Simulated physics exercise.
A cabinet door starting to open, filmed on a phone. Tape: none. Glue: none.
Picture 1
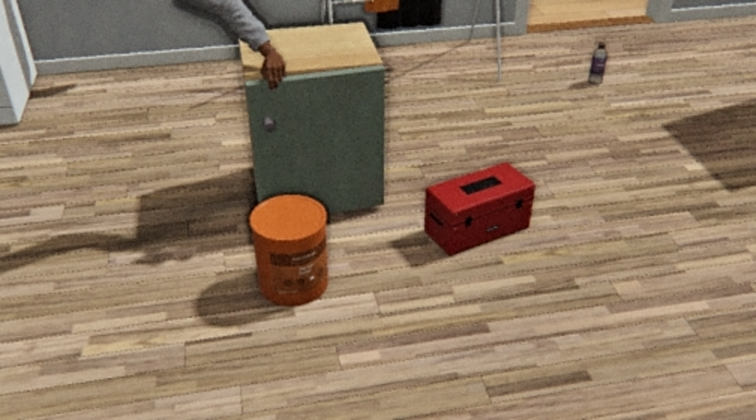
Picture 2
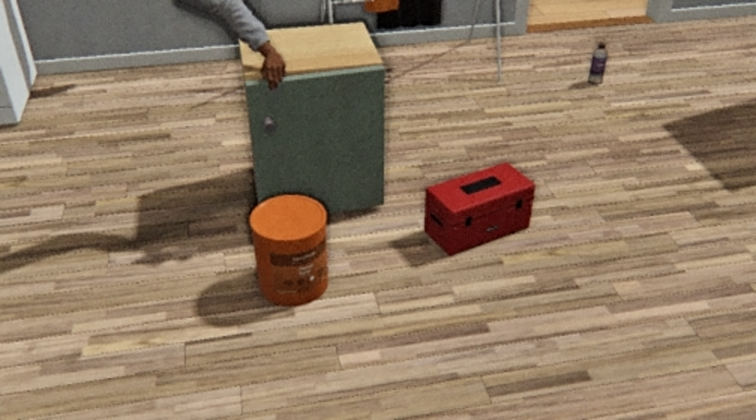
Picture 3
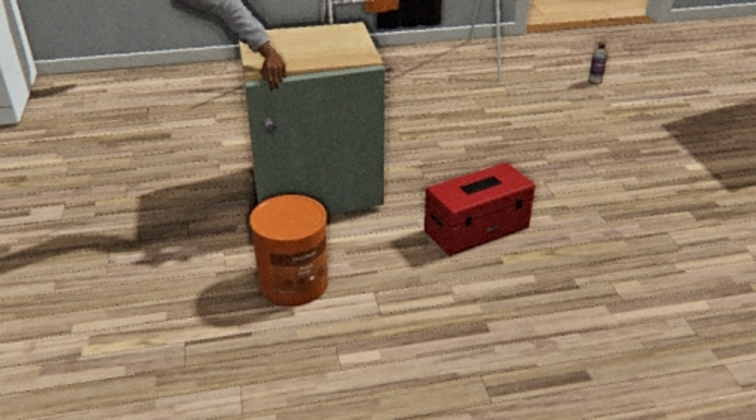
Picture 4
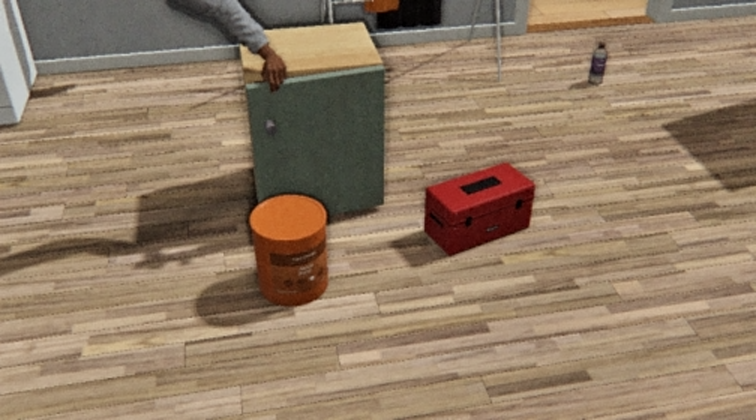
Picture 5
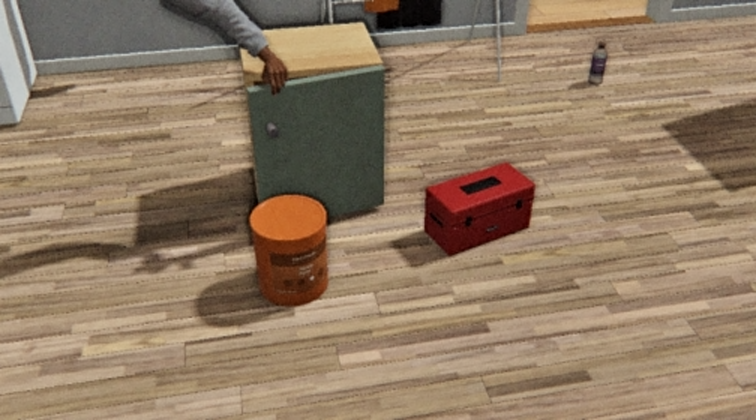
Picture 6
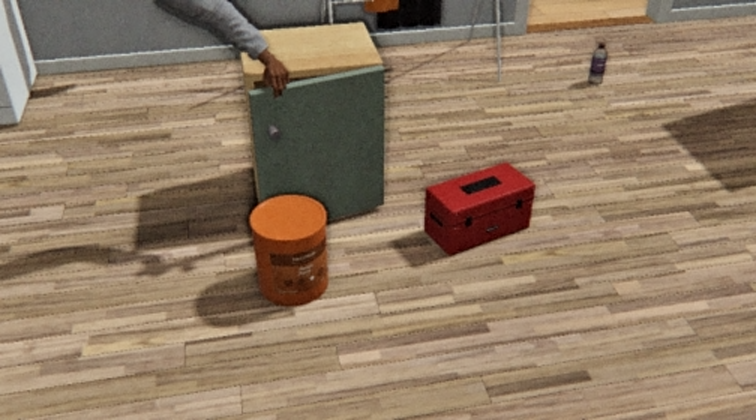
On a wood-plank floor, a hand slowly pulling a green cabinet door slightly open behind an orange pail, red toolbox sitting still nearby.
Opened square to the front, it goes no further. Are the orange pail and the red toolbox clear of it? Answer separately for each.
Here the orange pail gets shoved and the red toolbox stays untouched.
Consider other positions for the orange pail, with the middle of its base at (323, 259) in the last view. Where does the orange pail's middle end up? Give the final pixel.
Around (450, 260).
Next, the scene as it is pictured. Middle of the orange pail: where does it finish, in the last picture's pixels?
Its middle finishes close to (307, 275) in the last view.
Then, 0.92 s later than the last frame, door 39° open; orange pail shifted a little near (300, 263); red toolbox at rest near (479, 208).
When it is over, the orange pail is pushed along, near (307, 275); the red toolbox remains where it is, near (479, 208).
